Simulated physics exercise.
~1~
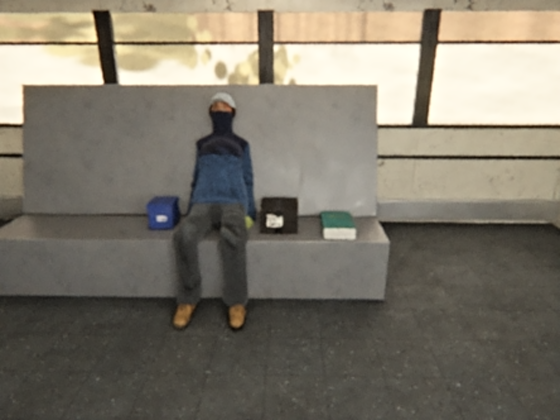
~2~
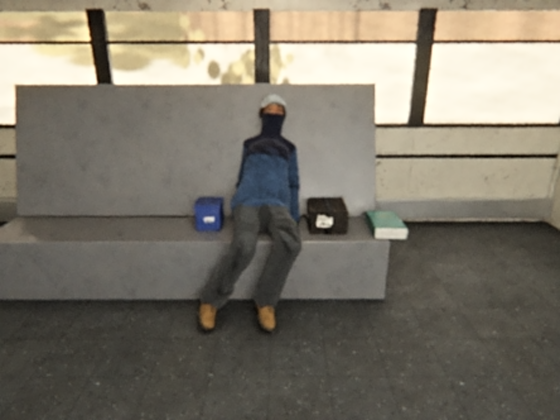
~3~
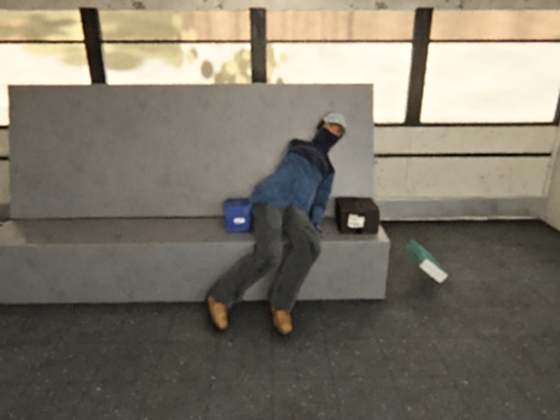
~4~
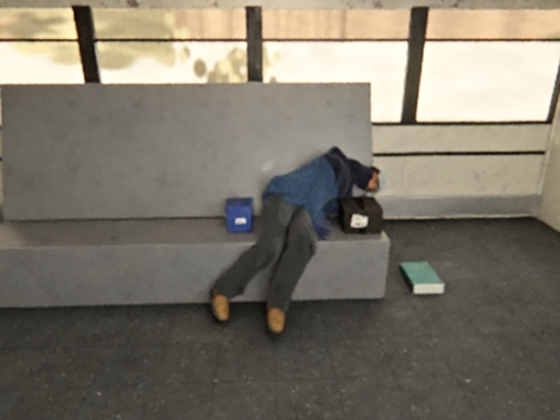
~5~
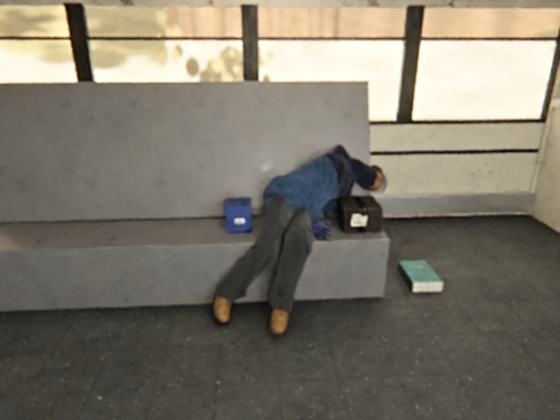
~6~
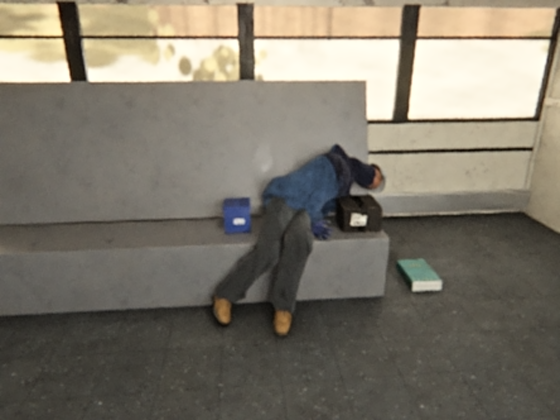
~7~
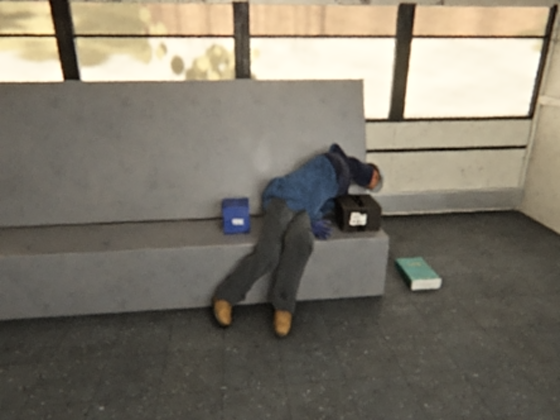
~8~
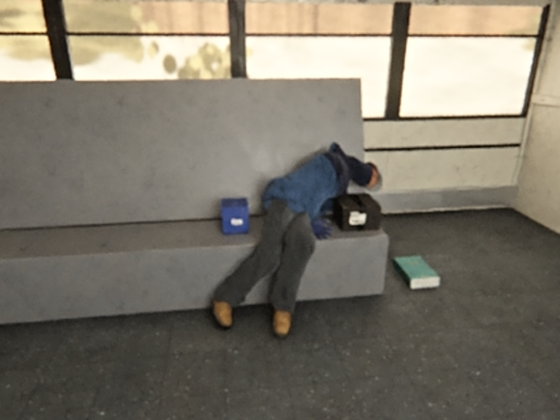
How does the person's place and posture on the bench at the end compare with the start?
At the start the person sits upright near the middle of the bench. By the end they are farther right, near the bench's right end, slumped low to the right over the black box.
